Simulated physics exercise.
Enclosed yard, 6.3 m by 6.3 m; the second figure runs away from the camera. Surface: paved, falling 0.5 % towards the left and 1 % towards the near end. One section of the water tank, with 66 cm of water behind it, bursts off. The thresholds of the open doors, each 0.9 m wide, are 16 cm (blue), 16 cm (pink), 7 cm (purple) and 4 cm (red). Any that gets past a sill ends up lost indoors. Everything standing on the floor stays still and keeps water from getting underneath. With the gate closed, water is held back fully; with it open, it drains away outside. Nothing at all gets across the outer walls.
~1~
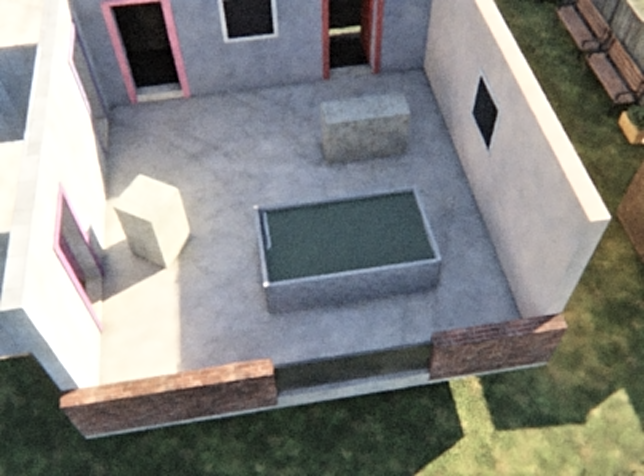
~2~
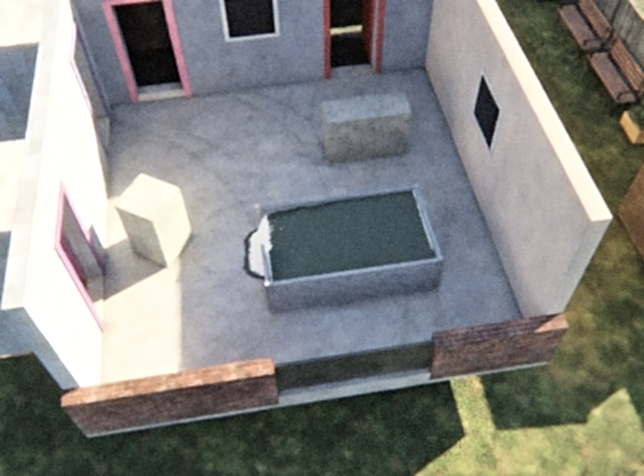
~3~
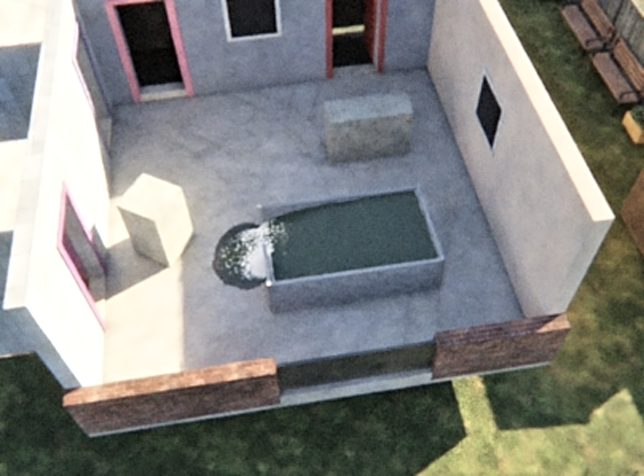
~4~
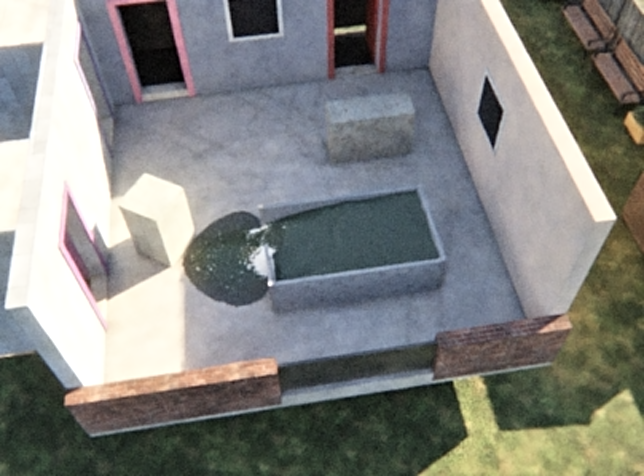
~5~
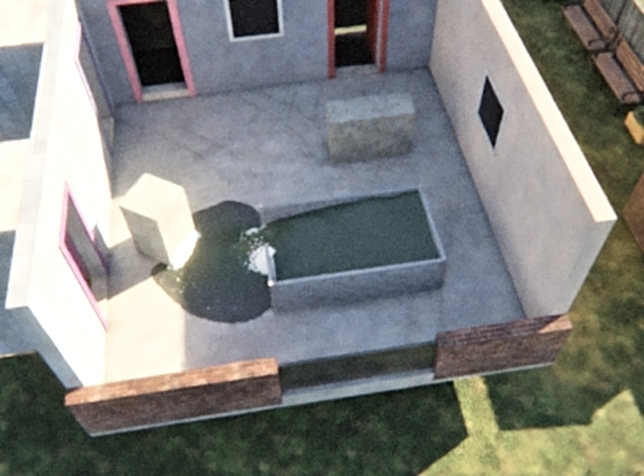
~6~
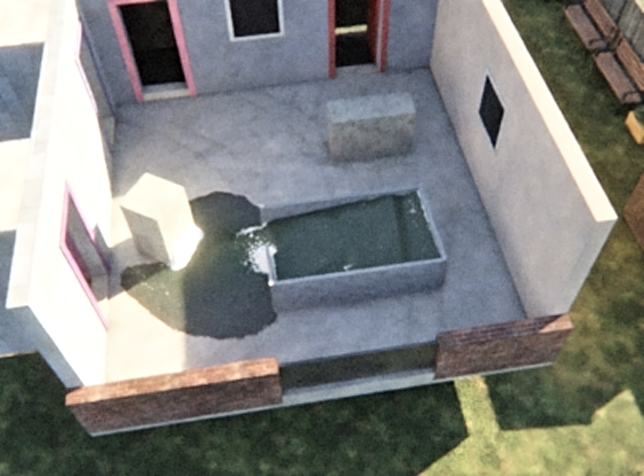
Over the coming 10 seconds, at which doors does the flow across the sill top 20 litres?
Blue door: Beneath the limit, pink door: Beneath the limit, purple door: Above the limit, red door: Beneath the limit.
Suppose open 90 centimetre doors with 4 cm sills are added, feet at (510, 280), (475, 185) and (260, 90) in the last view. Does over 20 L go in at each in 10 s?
Note, doorways in listed order: Goes beyond, stays short, stays short.
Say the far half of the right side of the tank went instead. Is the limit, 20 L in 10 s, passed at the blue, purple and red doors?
Then: Blue short of it, purple short of it, red beyond it.
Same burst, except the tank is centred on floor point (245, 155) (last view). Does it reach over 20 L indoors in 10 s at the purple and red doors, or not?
Then: Purple below, red below.
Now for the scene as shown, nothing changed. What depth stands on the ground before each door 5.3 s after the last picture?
Centimetres: Blue 10 / pink 8 / purple 13 / red 2.
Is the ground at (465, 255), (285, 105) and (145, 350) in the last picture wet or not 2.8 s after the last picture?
Listed in sequence, the spots are bone dry, bone dry and drenched.
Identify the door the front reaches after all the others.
Looks like the red door.
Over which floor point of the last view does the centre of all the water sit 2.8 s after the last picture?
Its balance point sits around (266, 257).
Then, 0.7 s after the last picture water covers 20 % of the floor and is deepest (37 cm) near (188, 251); blue door not reached, pink door not reached, purple door 11 cm at the sill, 18 L in, red door not reached.
Then, 1.5 s after the last picture water covers 30 % of the floor and is deepest (42 cm) near (104, 408); blue door 11 cm at the sill, 0 L in, pink door not reached, purple door 12 cm at the sill, 68 L in, red door not reached.
Then, 2.8 s after the last picture water covers 45 % of the floor and is deepest (26 cm) near (130, 404); blue door 13 cm at the sill, 0 L in, pink door 13 cm at the sill, 0 L in, purple door 14 cm at the sill, 141 L in, red door not reached.
Then, 5.3 s after the last picture water covers 70 % of the floor and is deepest (18 cm) near (104, 408); blue door 10 cm at the sill, 0 L in, pink door 8 cm at the sill, 0 L in, purple door 13 cm at the sill, 204 L in, red door 2 cm at the sill, 0 L in.
Then, 9.3 s after the last picture water covers 95 % of the floor and is deepest (12 cm) near (104, 408); blue door 6 cm at the sill, 1 L in, pink door 6 cm at the sill, 0 L in, purple door 7 cm at the sill, 249 L in, red door 2 cm at the sill, 0 L in.
